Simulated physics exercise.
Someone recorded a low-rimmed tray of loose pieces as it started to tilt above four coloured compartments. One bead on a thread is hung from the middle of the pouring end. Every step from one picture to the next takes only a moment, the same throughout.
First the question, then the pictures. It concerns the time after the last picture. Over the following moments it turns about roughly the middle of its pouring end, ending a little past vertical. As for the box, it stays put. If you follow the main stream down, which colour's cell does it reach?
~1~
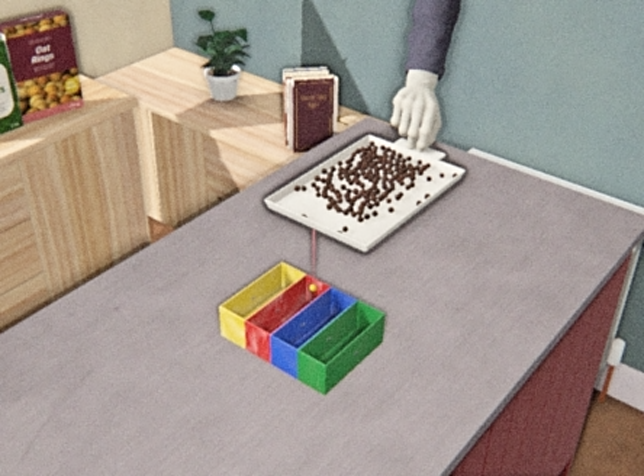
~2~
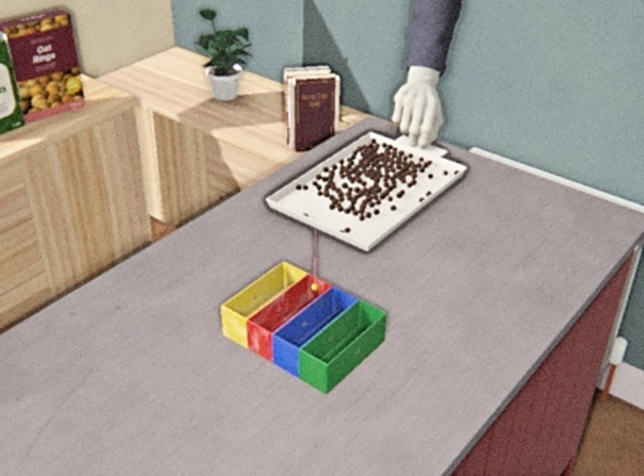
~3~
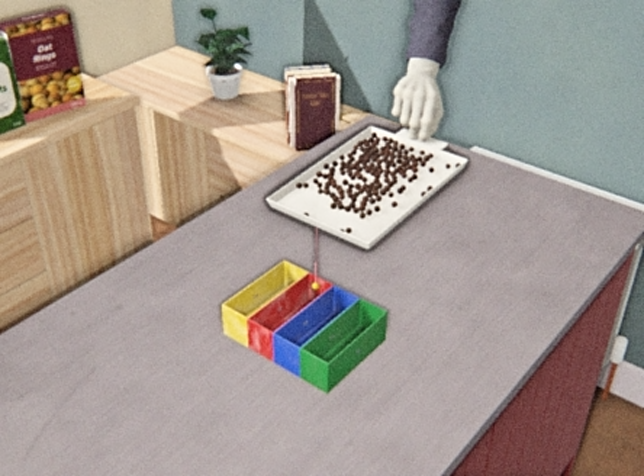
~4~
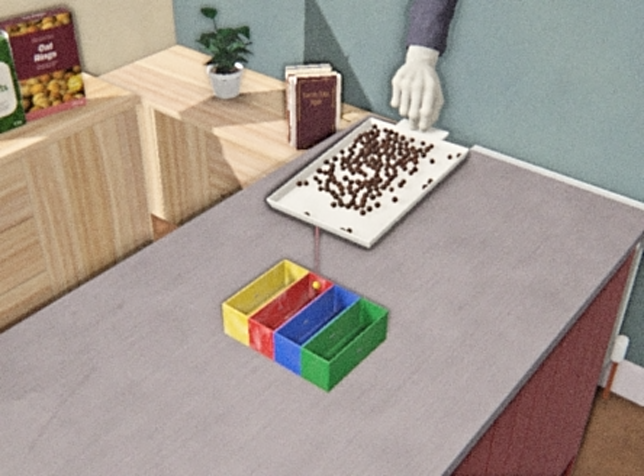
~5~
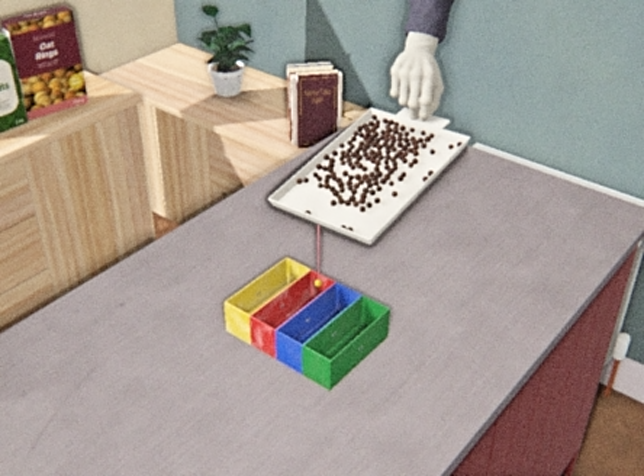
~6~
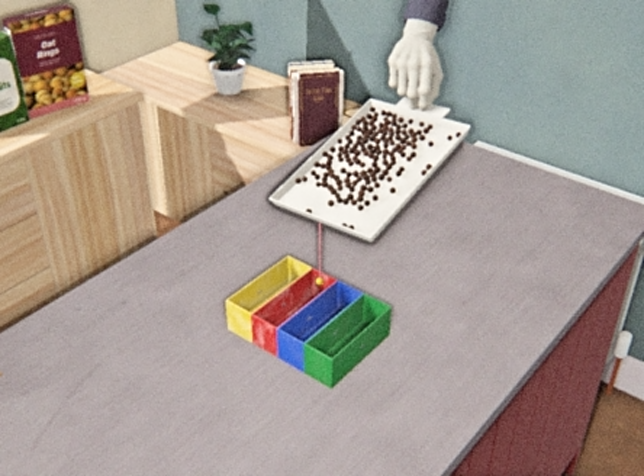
It reaches the yellow cell.
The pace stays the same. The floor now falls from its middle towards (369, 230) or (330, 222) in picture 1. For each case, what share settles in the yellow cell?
About 0 % and 20 %.
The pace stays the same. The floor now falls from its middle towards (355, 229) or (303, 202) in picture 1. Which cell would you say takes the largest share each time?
Case 1 - the green one. Case 2 - the cell in yellow.
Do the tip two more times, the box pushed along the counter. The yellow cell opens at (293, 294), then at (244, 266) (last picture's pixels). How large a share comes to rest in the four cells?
Some 40 and then some 100 per cent.
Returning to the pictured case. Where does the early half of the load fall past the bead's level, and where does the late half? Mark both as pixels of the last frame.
I'd say close to (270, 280) at first and close to (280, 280) later on.
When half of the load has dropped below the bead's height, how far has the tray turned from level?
Approx. 70° from level.
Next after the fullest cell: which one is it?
The red cell.
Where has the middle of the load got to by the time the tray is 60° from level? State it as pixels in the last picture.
Mark it at roughly (290, 218) in the final frame.
Just after the last frame, tray tipped steeply; roughly half on the tray; about a tenth in the yellow cell; about a tenth in the red cell; just a few in the blue cell; roughly a quarter falling or outside the box.
A moment on, tray tipped right over; roughly a third in the yellow cell; roughly a quarter in the red cell; about a tenth in the blue cell; just a few in the green cell; roughly a quarter falling or outside the box.
Further on, tray tipped past a quarter turn; roughly a third in the yellow cell; roughly a quarter in the red cell; about a tenth in the blue cell; just a few in the green cell; roughly a quarter falling or outside the box.
When it is over, tray tipped past a quarter turn; roughly a third in the yellow cell; roughly a quarter in the red cell; about a tenth in the blue cell; just a few in the green cell; roughly a quarter outside the box.
